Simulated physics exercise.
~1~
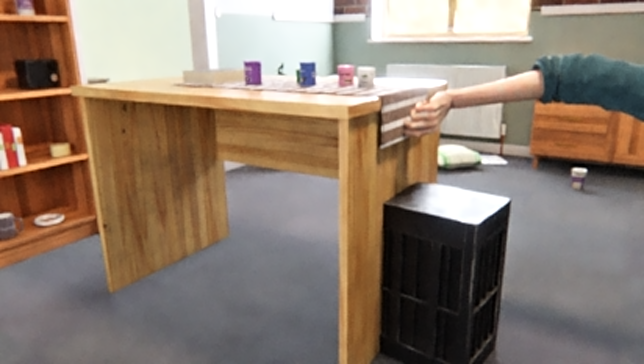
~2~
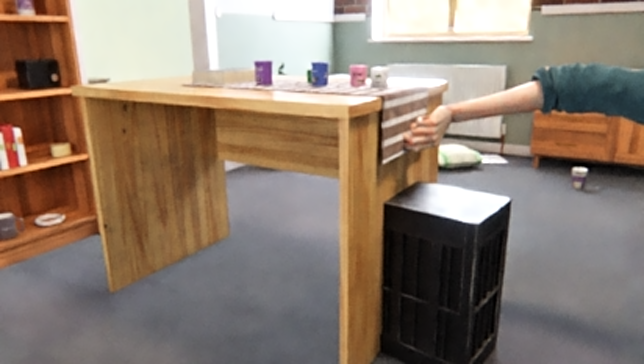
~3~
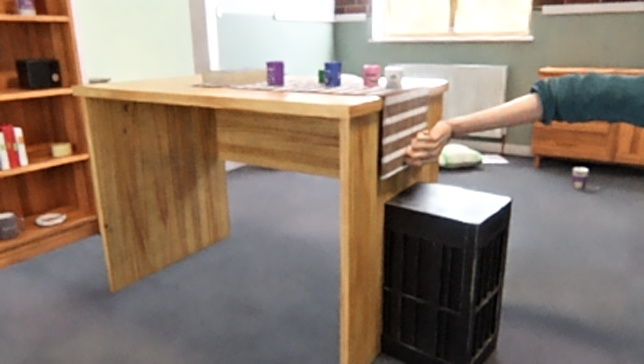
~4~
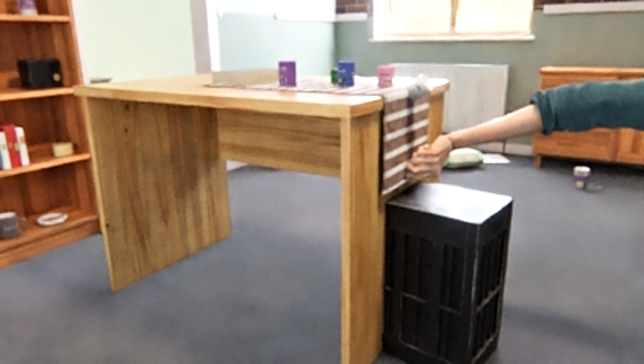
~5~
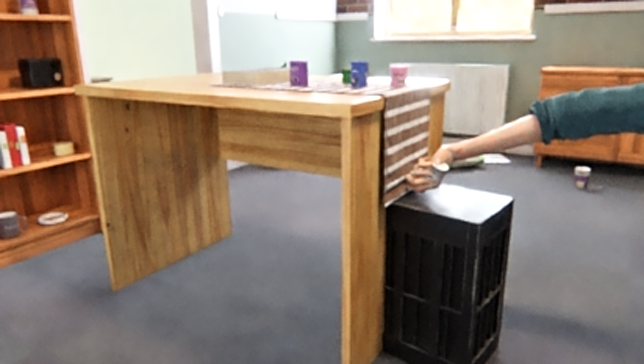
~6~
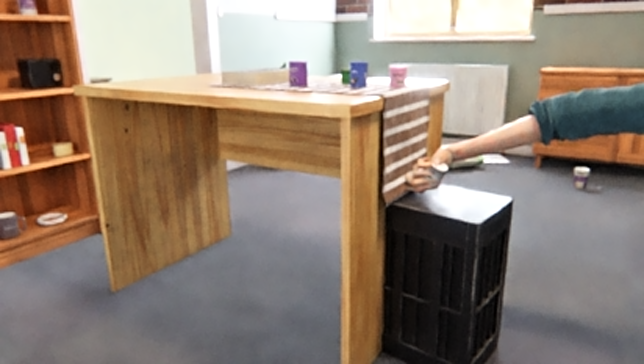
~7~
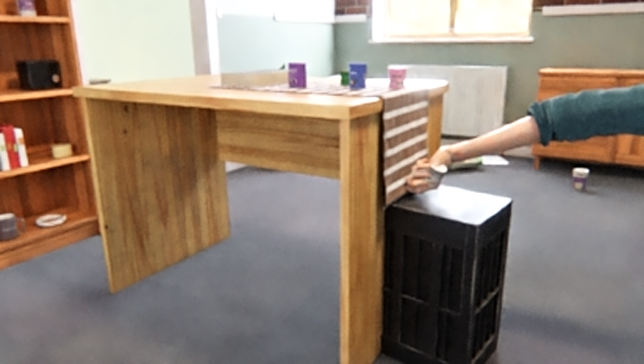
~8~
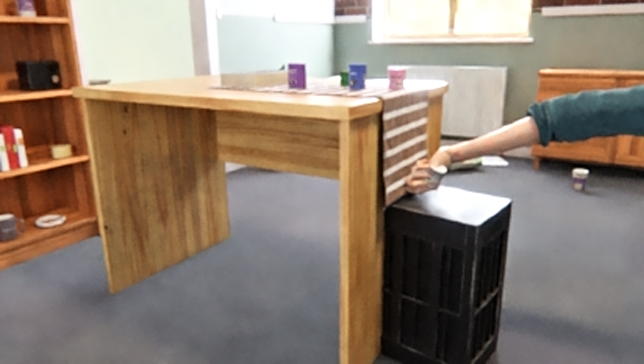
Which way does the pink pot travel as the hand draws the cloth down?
The pink pot moves to the right, carried along the table towards the end where the cloth hangs down.
